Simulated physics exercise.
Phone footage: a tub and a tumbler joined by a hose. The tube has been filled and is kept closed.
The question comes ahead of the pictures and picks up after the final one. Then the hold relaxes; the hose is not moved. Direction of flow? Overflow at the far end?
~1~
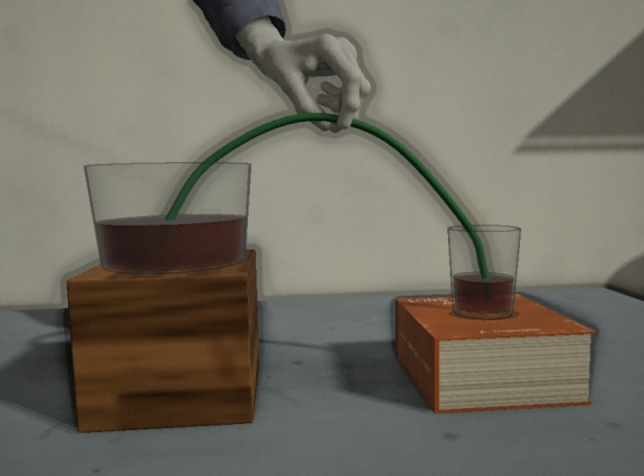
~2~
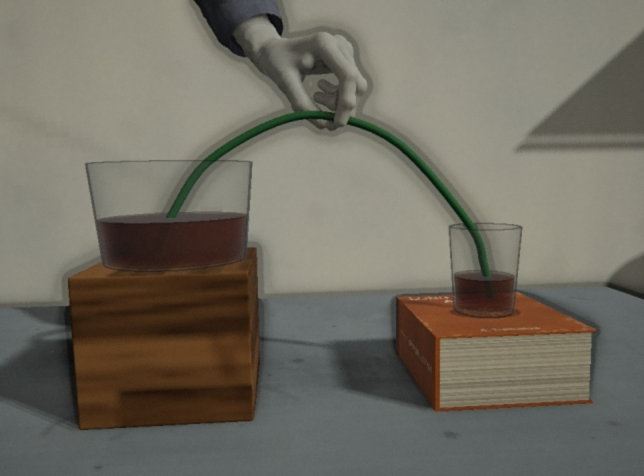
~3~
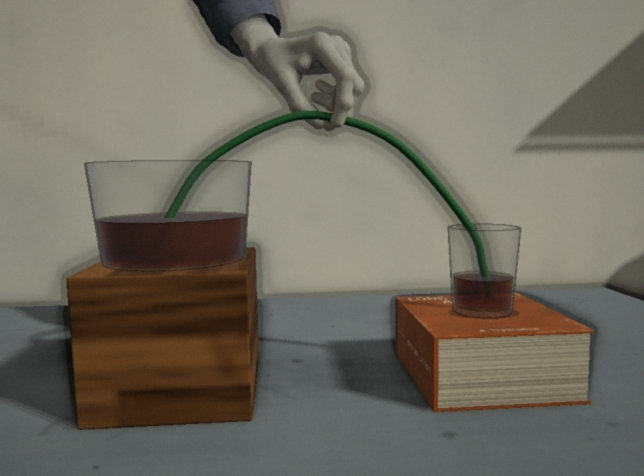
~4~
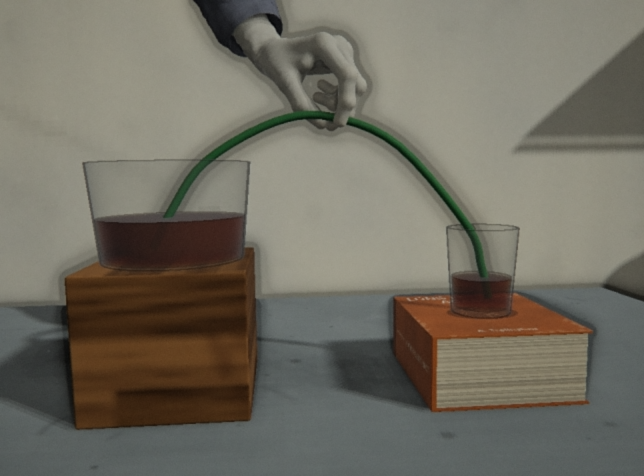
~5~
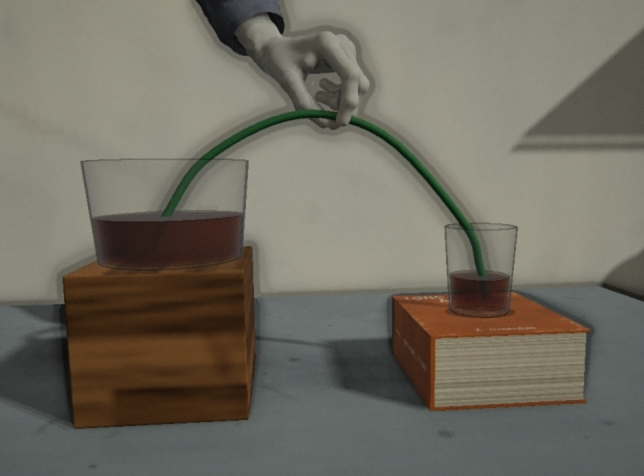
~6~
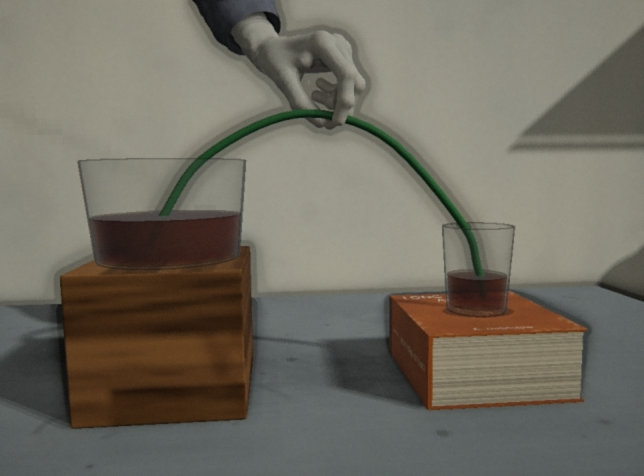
Flow: Right. Taker: Yes.
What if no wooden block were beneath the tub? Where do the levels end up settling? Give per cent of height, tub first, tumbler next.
45 % and 15 %, in order.
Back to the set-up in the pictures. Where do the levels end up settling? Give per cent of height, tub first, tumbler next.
The first ends at 25 percent and the second at 100 percent.
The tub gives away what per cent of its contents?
45 %, by my reckoning.
A moment on, the tub is about a third full; the tumbler is about two thirds full.
Further on, the tub is about a quarter full; the tumbler is full to the brim; a puddle lies under the lower one.
When it is over, the tub is about a quarter full; the tumbler is full to the brim; a puddle lies under the lower one; the two surfaces are level.
